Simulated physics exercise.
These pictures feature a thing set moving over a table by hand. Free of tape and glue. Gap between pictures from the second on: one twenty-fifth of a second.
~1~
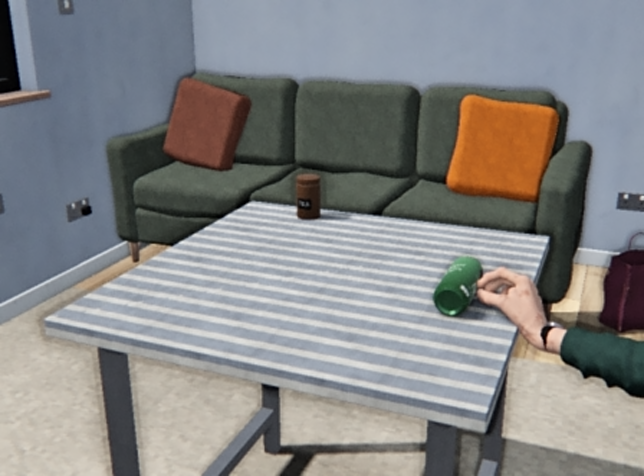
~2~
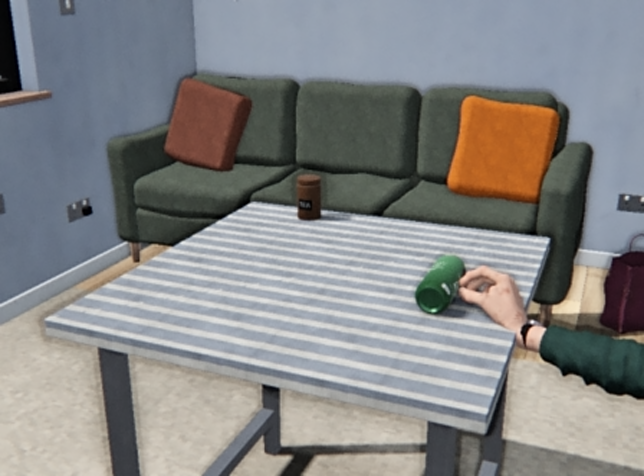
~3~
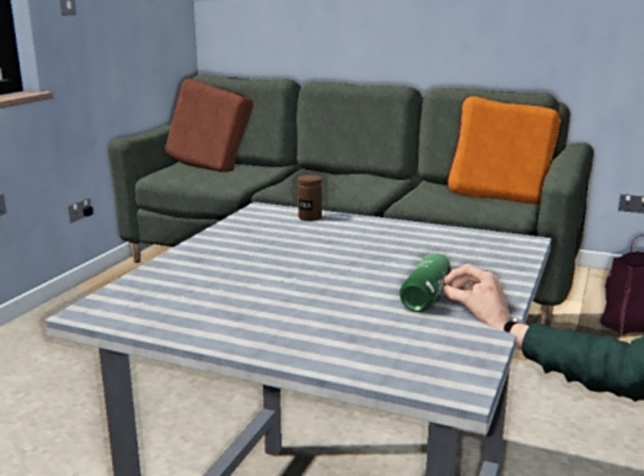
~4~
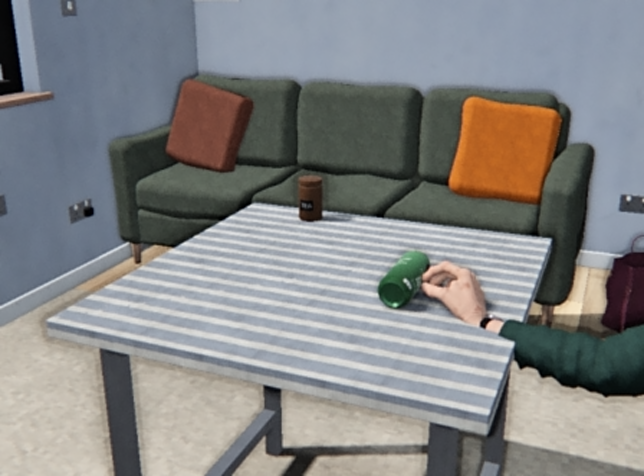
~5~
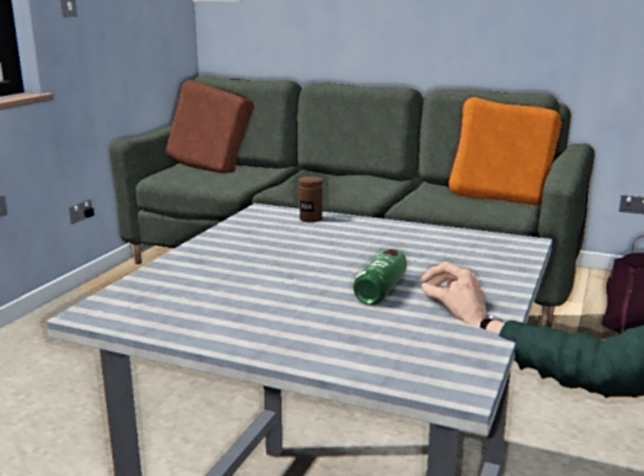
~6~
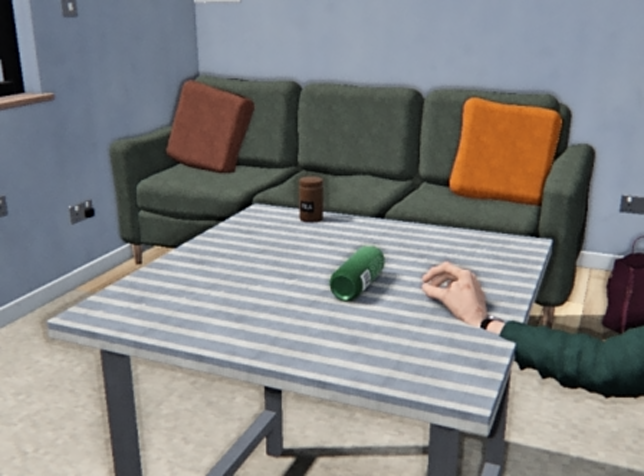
A green can lying on its side is rolled leftward across a grey-and-white striped table by a hand in a dark green sleeve reaching in from the right. Behind the table, a brown jar stands near the far edge, before a dark green sofa with a rust cushion at left and an orange one at right. The hand pushes, then stays back as the can rolls farther left, viewed from a steady, raised viewpoint in a blue-walled room.
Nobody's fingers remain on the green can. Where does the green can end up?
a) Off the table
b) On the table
Option a: Off the table.
Then, 0.20 s on from there, green can shifted well along near (254, 256).
Then, 0.50 s on from there, green can now off the table.
Then, 0.80 s on from there, things are still on the move.
In the end, off the table, green can.
